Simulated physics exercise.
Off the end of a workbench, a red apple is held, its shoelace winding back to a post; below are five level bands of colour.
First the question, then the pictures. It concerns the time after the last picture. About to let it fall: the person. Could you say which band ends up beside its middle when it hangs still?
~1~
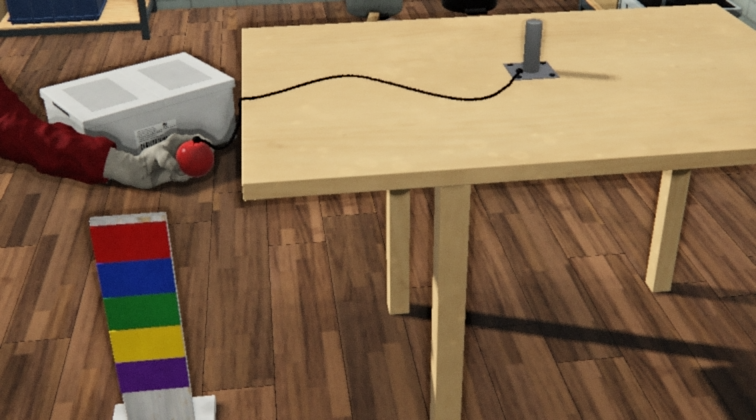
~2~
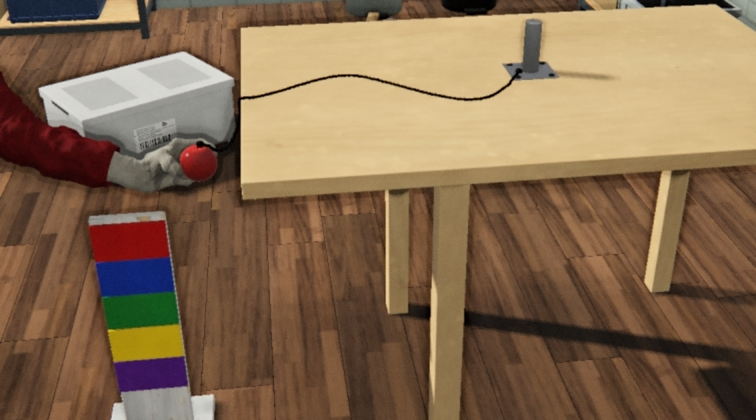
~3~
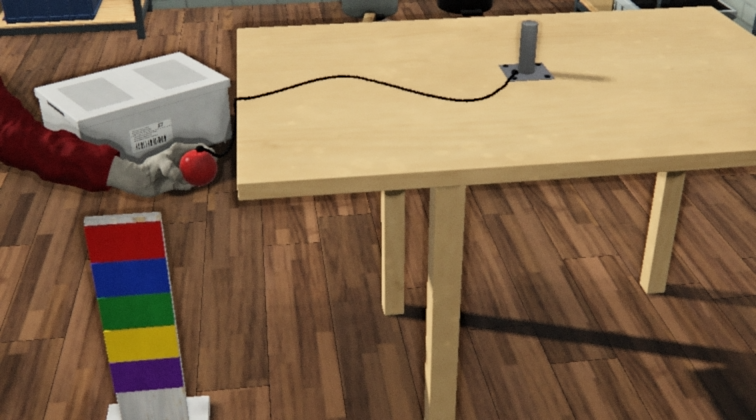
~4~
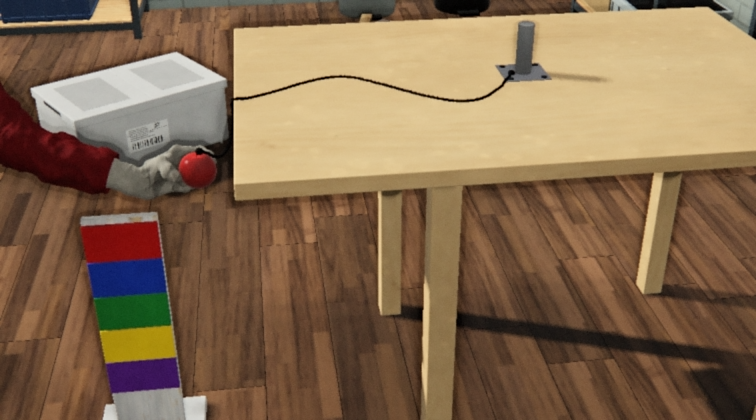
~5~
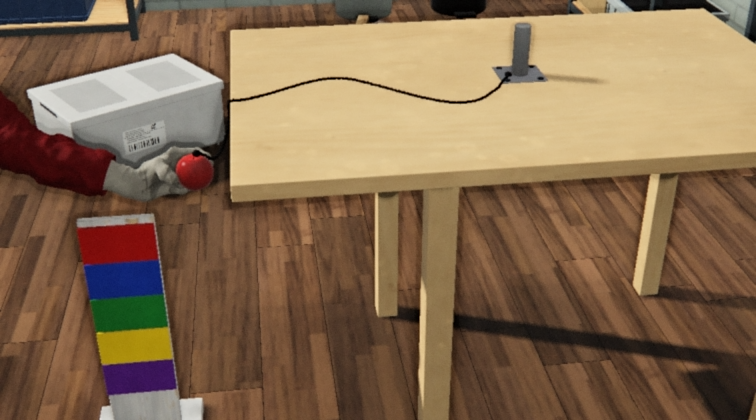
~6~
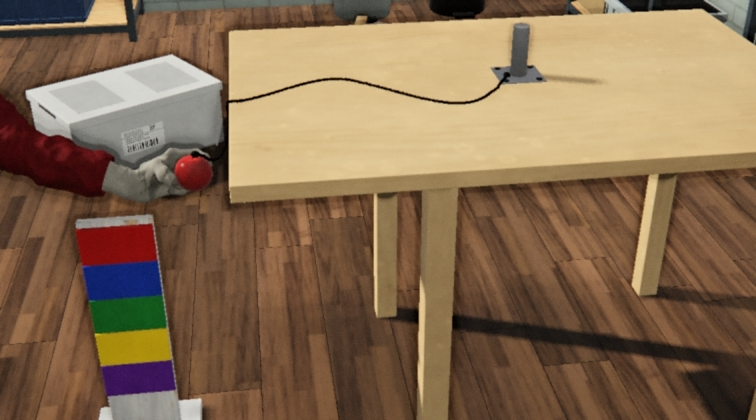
Sure, it is blue.
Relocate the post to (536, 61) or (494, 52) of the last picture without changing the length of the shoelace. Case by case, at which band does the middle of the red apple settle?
For the first spot, red; for the second, blue.
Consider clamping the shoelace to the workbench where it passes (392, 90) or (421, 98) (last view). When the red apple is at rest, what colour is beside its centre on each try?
Red, then red.
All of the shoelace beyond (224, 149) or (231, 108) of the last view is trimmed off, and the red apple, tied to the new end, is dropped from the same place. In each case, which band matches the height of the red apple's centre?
In order, the results are red and above them all.
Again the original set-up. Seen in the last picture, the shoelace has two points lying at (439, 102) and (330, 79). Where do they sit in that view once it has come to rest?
At (398, 88), then (275, 103).
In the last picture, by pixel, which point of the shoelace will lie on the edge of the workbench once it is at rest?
That spot is near (290, 88).
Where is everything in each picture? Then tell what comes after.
In the first frame, red apple (195, 158); red (131, 244); blue (137, 279); green (142, 313); yellow (148, 345); purple (153, 376).
In the second frame, red apple (198, 163); shoelace through (509, 84) (451, 98) (382, 82) (313, 81) (244, 102).
In the third frame, red apple (199, 168).
In the fourth frame, red apple (198, 170); shoelace through (502, 86) (444, 99) (375, 83) (305, 82) (236, 103).
In the fifth frame, red apple (195, 172).
In the sixth frame, red apple (194, 173); shoelace through (498, 88) (439, 102) (371, 85) (301, 85) (232, 106).
Soon after, apple near (205, 261); level with blue.
Then, apple near (262, 253); level with blue.
Further on, apple near (231, 267); level with blue.
At rest, apple near (240, 266); level with blue. Its centre hangs level with the blue band.
